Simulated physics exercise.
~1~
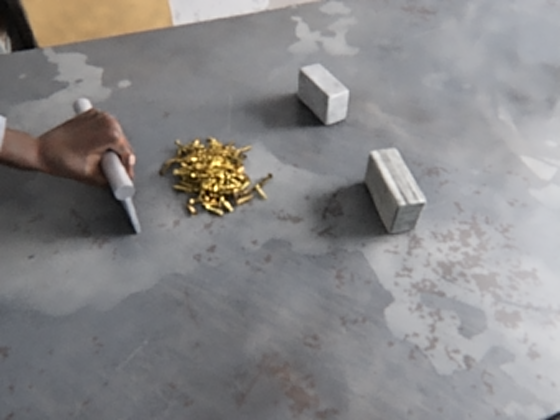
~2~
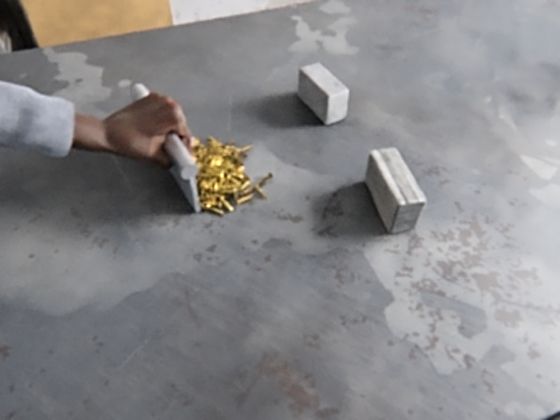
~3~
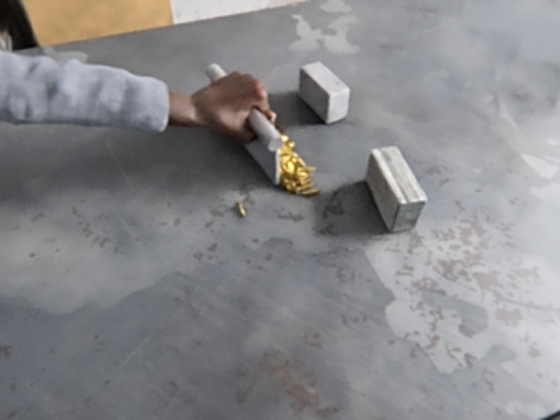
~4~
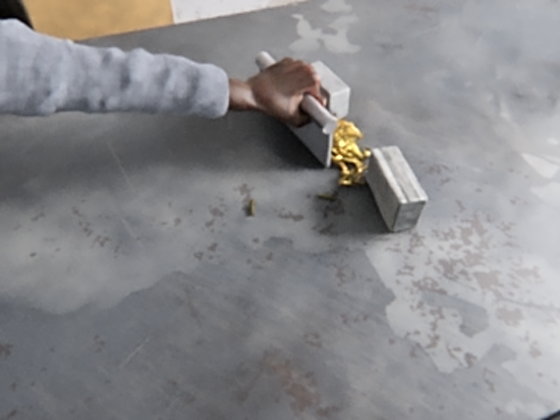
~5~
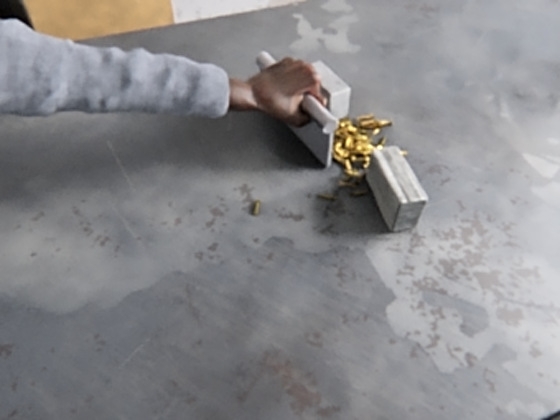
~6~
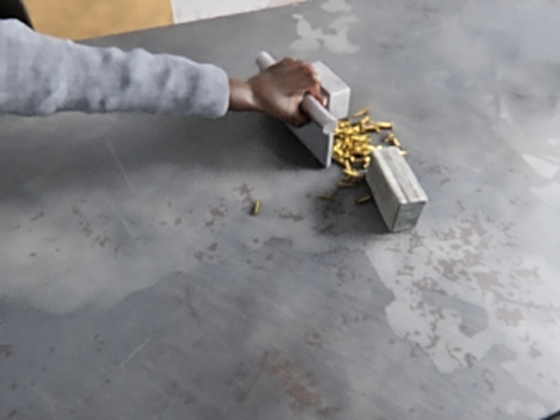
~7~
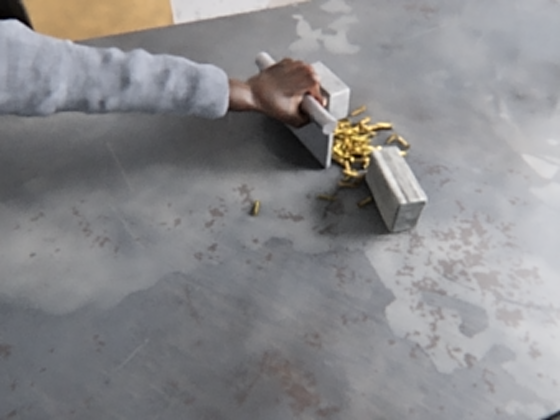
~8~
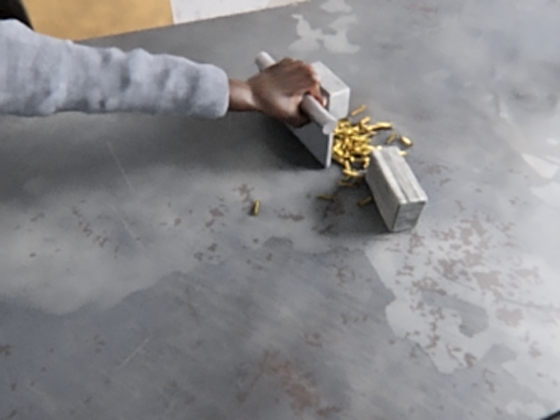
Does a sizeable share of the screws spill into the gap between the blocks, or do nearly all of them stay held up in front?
A sizeable share spills into the gap, roughly a third of the screws. The rest stay held up in front of the blocks.
